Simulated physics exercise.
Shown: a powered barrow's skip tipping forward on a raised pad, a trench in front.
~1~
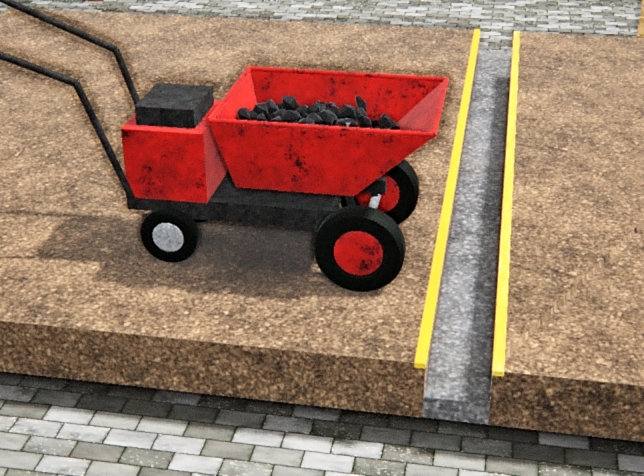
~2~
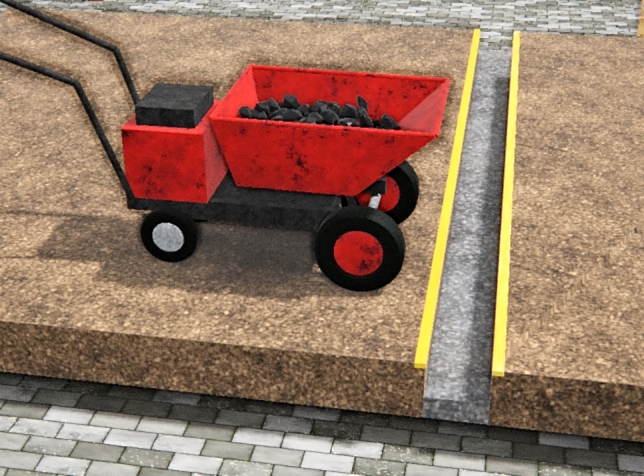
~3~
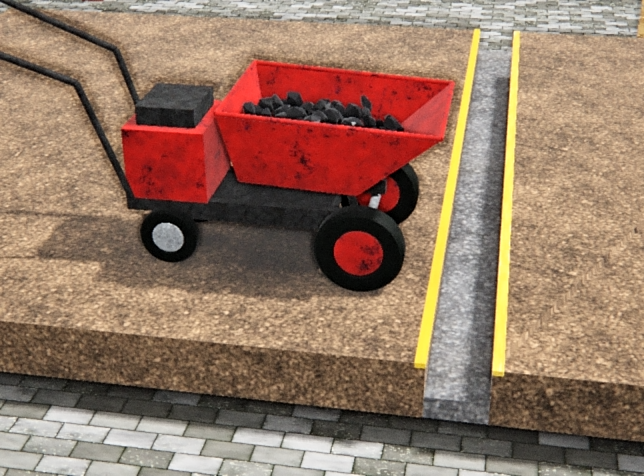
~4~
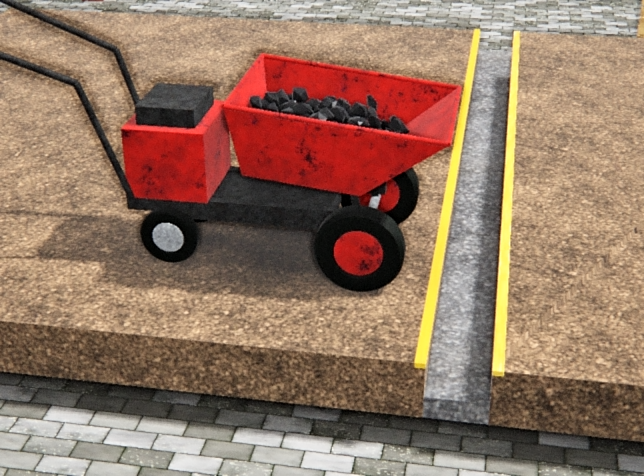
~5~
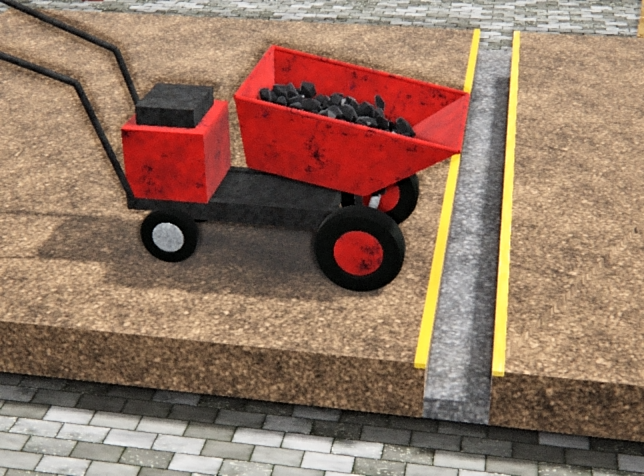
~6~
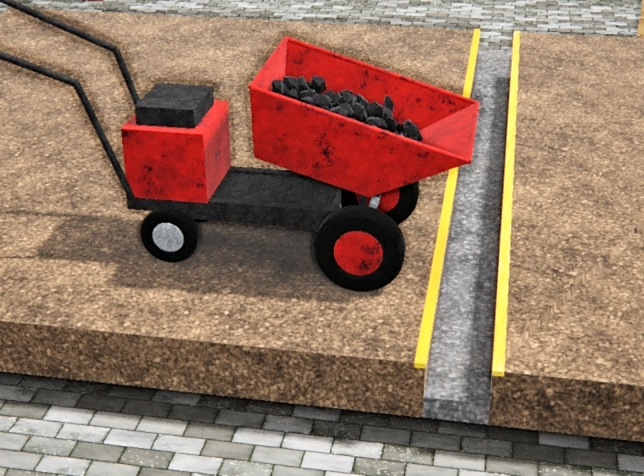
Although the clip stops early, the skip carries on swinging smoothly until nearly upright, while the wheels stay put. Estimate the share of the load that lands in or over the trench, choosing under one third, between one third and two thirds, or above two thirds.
Alright, so the trench is left with a share beneath one third.
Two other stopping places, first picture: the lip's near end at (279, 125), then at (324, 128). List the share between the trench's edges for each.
Result: 30 in a hundred, then 50 in a hundred.
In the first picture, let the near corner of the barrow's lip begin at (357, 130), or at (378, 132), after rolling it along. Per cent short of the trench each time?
Trial 1 around 0 %, trial 2 around 0 %.
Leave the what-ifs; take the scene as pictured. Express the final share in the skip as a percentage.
Roughly 45 per cent of the load.
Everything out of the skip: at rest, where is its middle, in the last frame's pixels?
About (572, 267).
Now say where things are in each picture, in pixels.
The first frame shows lip of the skip at (433, 135), level; top of the load at (312, 122), lumps of coal; first edge of the trench at (427, 323); far edge at (501, 330), the trench under half as wide as the skip, and about half as deep as wide.
The second frame shows lip of the skip at (435, 136), level; top of the load at (313, 122).
The third frame shows lip of the skip at (440, 139), tipped barely; top of the load at (301, 125).
The fourth frame shows lip of the skip at (448, 145), tipped a little; top of the load at (307, 121).
The fifth frame shows lip of the skip at (458, 152), tipped a little; top of the load at (294, 109).
The sixth frame shows lip of the skip at (468, 162), tipped clearly; top of the load at (305, 104); first edge of the trench at (427, 323); far edge at (501, 330).
Soon, skip tipped steeply; all in the skip.
A while on, skip tipped right over; most in the skip; about a quarter beyond it; a stray few falling.
Towards the end, skip tipped right over; about half in the skip; about half beyond it.
Finally, skip tipped right over; about half in the skip; a stray few in or heaped over the trench; about half beyond it.
